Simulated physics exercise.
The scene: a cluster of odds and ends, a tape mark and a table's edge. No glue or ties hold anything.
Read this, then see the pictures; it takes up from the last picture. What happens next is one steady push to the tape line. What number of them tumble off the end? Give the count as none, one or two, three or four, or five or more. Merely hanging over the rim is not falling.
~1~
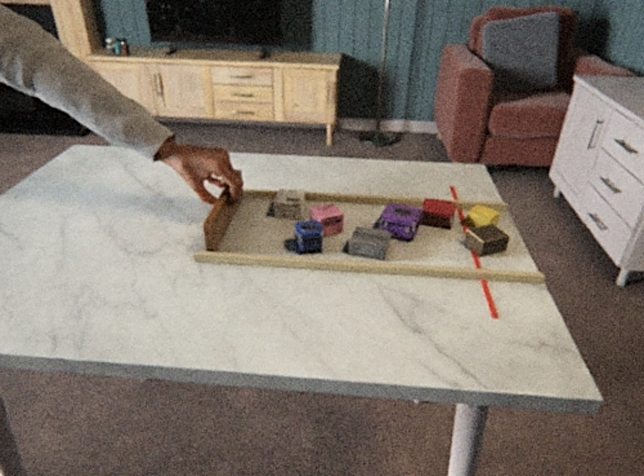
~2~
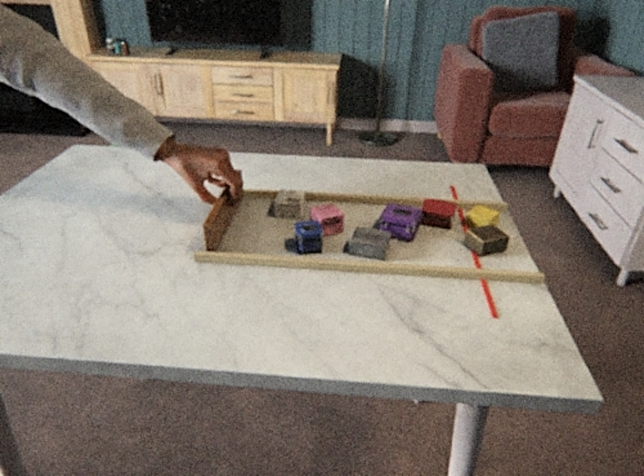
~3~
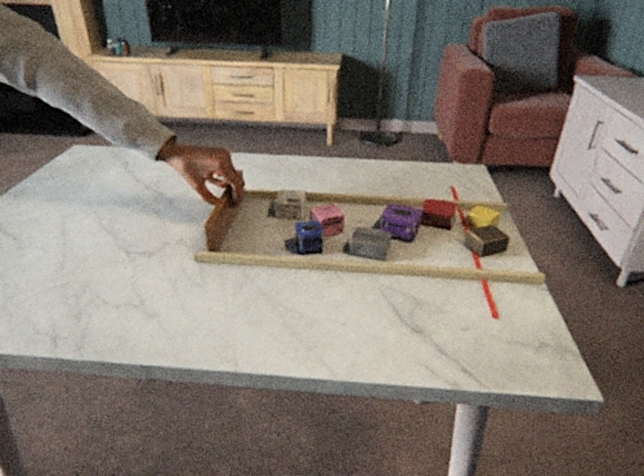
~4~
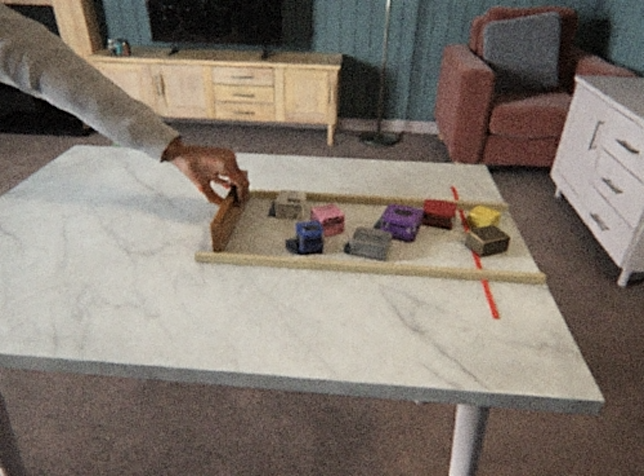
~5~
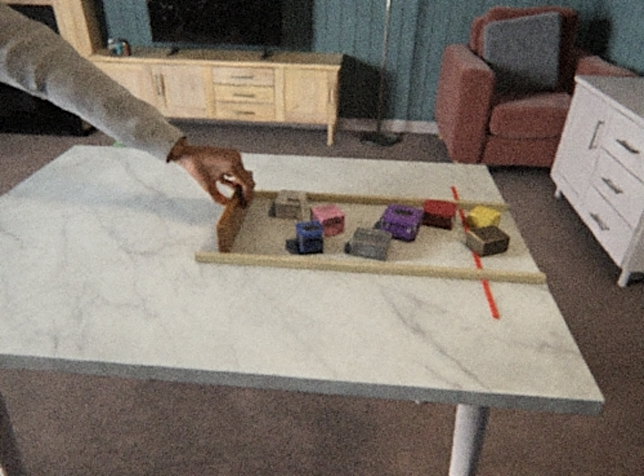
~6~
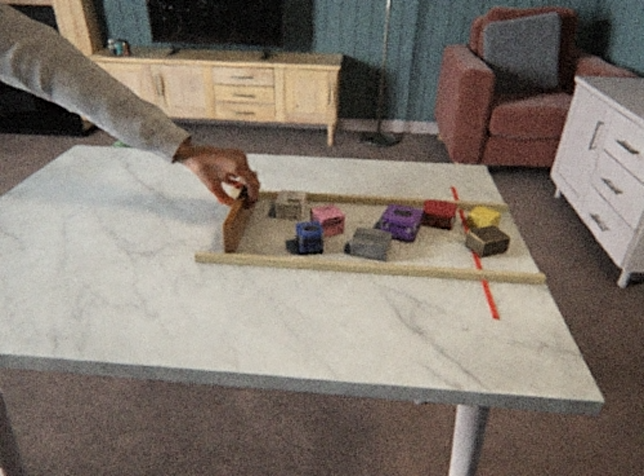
The count is one or two.
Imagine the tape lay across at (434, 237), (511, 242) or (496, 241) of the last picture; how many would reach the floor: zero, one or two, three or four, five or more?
So in that order I'd say no fall at all; five or over; five or more.
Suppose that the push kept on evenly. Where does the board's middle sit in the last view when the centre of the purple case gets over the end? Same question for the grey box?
The purple case gives roughly (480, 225), the grey box roughly (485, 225).
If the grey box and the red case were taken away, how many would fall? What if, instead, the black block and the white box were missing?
Count of fallen: 1 / 0.
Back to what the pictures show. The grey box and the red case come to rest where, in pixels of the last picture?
Grey box: (524, 254); red case: (509, 217).
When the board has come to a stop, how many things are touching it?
At rest, 3 are in contact.
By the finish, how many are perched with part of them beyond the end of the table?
Answer: 3.
A little later, none off yet; yellow block at rest near (483, 220); black block at rest near (487, 241); red case at rest near (439, 215).
Next, none off yet; yellow block shifted about its own width near (510, 220); black block shifted about its own width near (523, 247); red case shifted about its own width near (477, 215).
When it is over, the number that fall off is one or two; down, black block and yellow block.
